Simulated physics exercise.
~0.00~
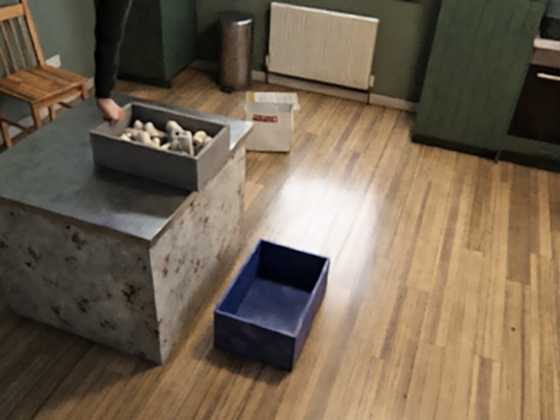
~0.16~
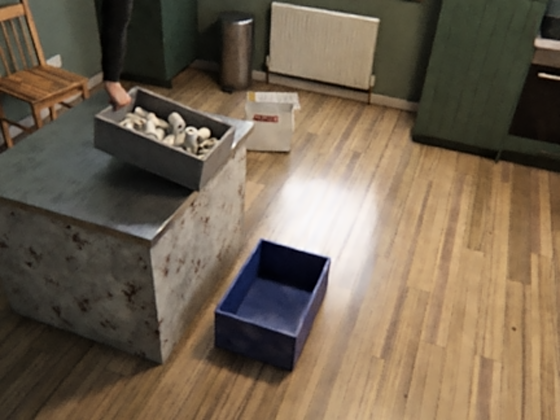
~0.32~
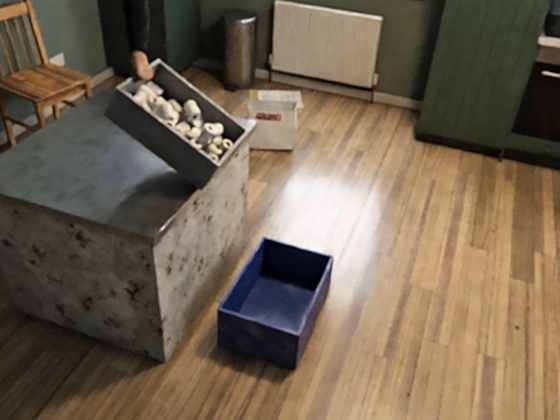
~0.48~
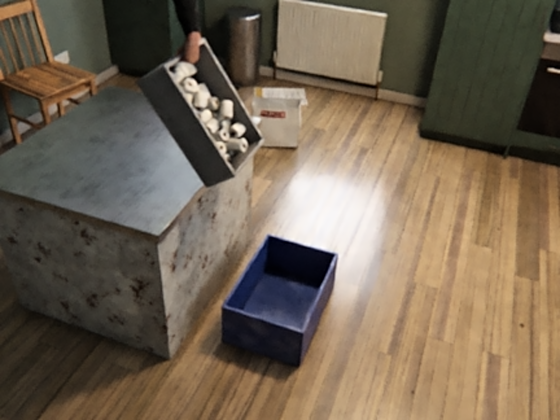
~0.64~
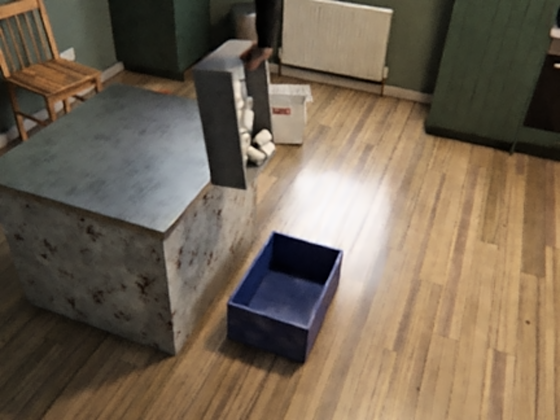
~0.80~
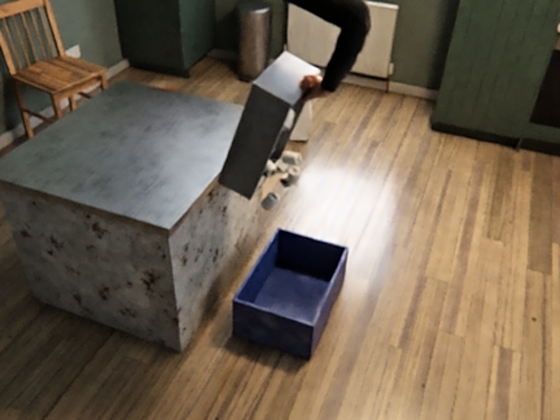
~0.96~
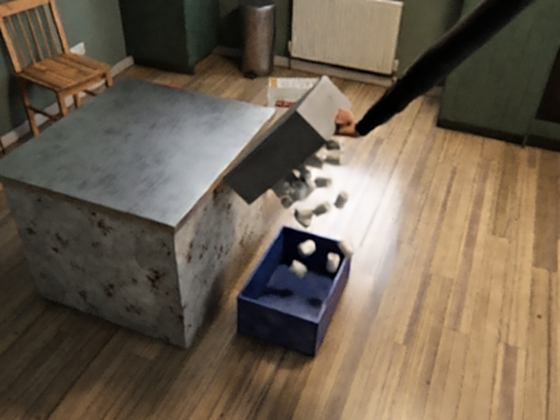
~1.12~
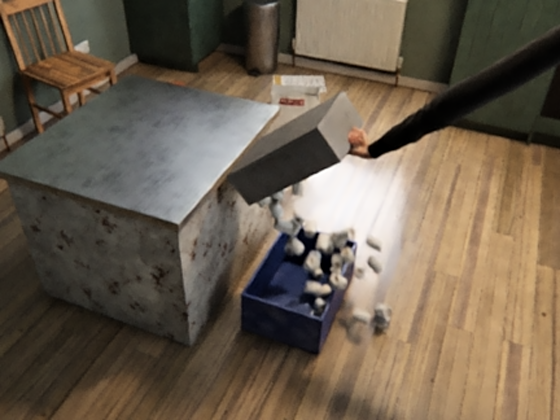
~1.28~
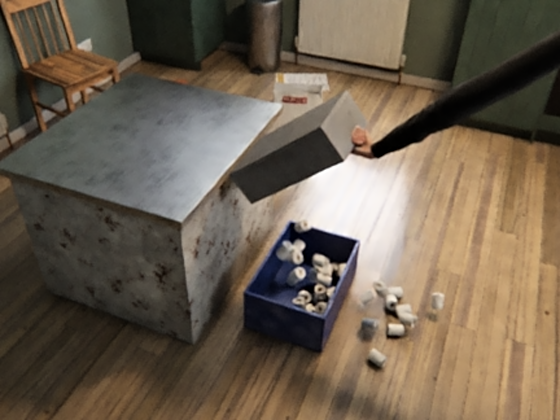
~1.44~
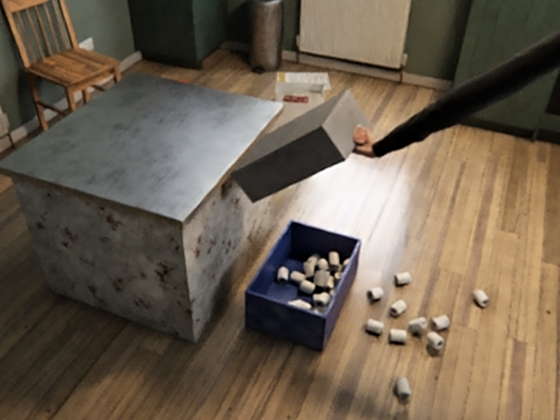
Grey box of white paper rolls being tipped by hand from a bench, most landing in a blue trough, others scattering on the floor beyond.
